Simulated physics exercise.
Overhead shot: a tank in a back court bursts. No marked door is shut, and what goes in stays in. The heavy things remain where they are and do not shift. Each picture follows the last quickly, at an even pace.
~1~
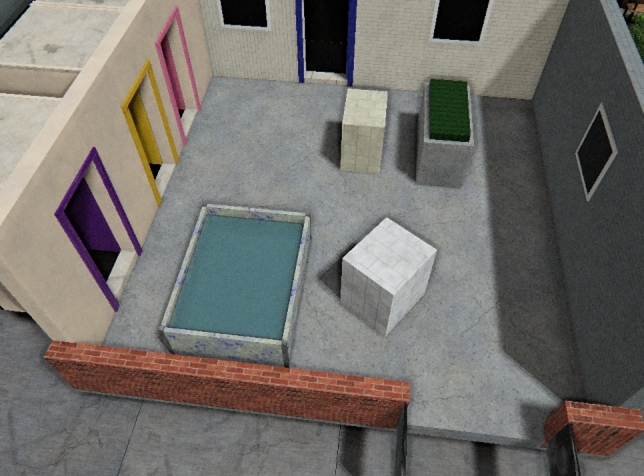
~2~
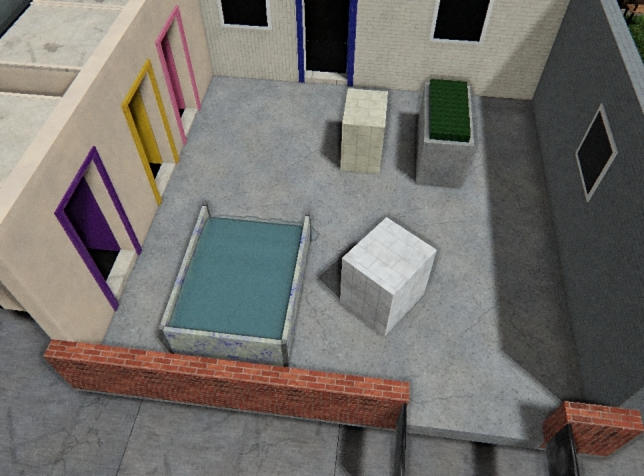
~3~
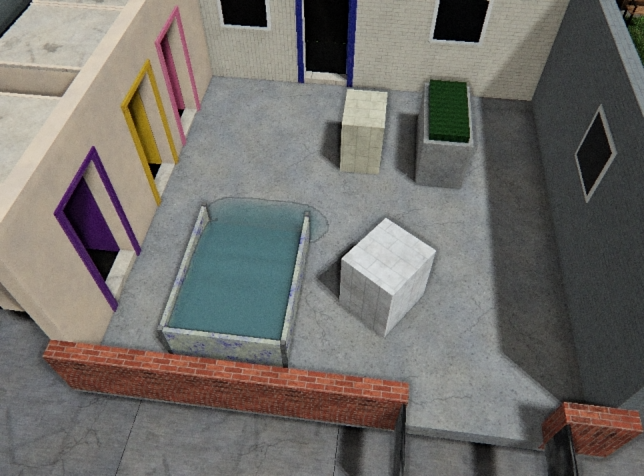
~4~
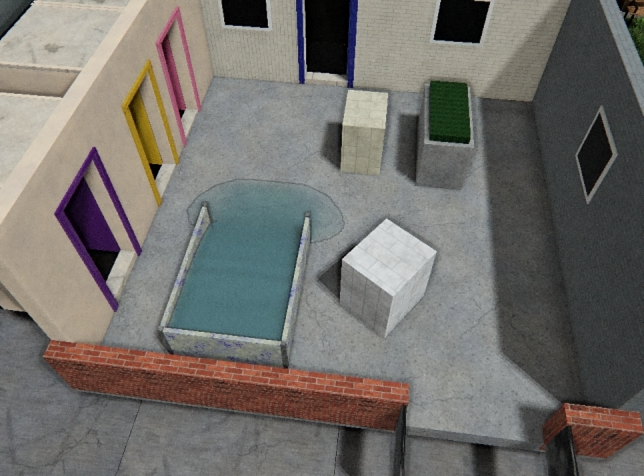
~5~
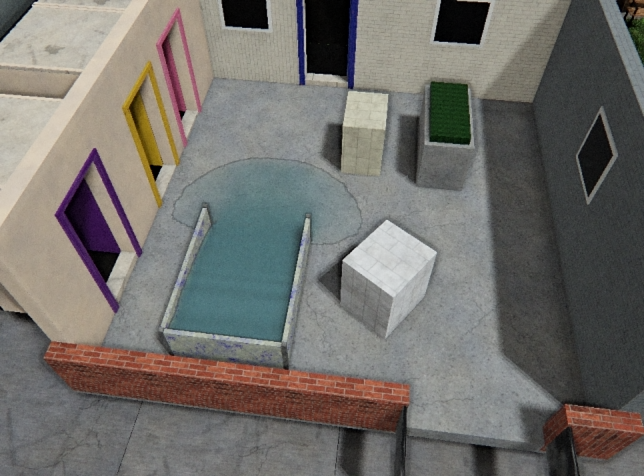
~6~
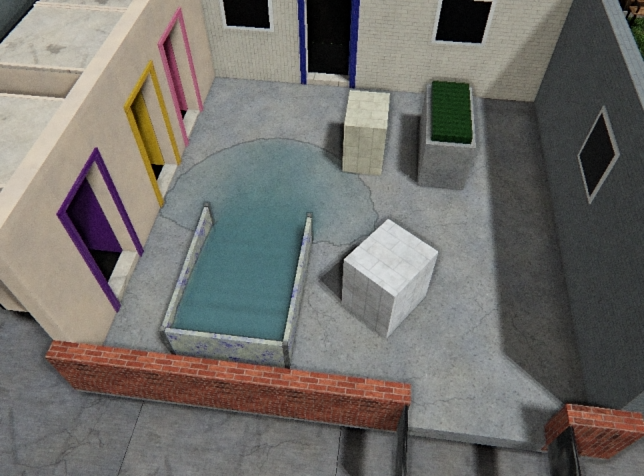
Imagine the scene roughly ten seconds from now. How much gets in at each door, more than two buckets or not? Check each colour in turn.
Most likely the blue door gets too much water; most likely the purple door gets two buckets or less; most likely the pink door gets too much water; most likely the yellow door gets too much water.
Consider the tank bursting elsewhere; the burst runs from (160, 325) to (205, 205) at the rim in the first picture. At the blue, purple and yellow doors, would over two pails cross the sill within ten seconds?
Blue: Falls short; purple: Exceeds the limit; yellow: Exceeds the limit.
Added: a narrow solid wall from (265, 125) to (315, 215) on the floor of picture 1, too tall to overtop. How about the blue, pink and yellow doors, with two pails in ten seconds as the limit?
At the doors, blue comes in under, pink comes in over, yellow comes in over.
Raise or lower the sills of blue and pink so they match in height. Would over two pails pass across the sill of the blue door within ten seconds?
My answer: Blue breaks the limit.
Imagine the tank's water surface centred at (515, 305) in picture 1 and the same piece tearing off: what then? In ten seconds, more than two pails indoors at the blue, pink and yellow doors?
Afterwards, blue undershoots; pink overshoots; yellow overshoots.
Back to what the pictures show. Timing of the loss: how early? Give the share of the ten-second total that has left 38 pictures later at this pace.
Roughly 70 %.
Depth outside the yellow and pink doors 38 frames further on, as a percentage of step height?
First 260 percent, then 140 percent.
A moment on, water covers 30 % of the floor; the blue door wet at the sill, nothing in, the purple door not reached, the pink door wet at the sill, nothing in, the yellow door wet at the sill, nothing in.
Next, water covers 40 % of the floor; the blue door under two buckets in, the purple door not reached, the pink door under two buckets in, the yellow door under two buckets in.
Then, water covers 50 % of the floor; the blue door far over two buckets in, the purple door not reached, the pink door under two buckets in, the yellow door over two buckets in.
Later, water covers 60 % of the floor; the blue door far over two buckets in, the purple door not reached, the pink door over two buckets in, the yellow door over two buckets in.
In the end, water covers 90 % of the floor; the blue door far over two buckets in, the purple door wet at the sill, nothing in, the pink door over two buckets in, the yellow door over two buckets in.
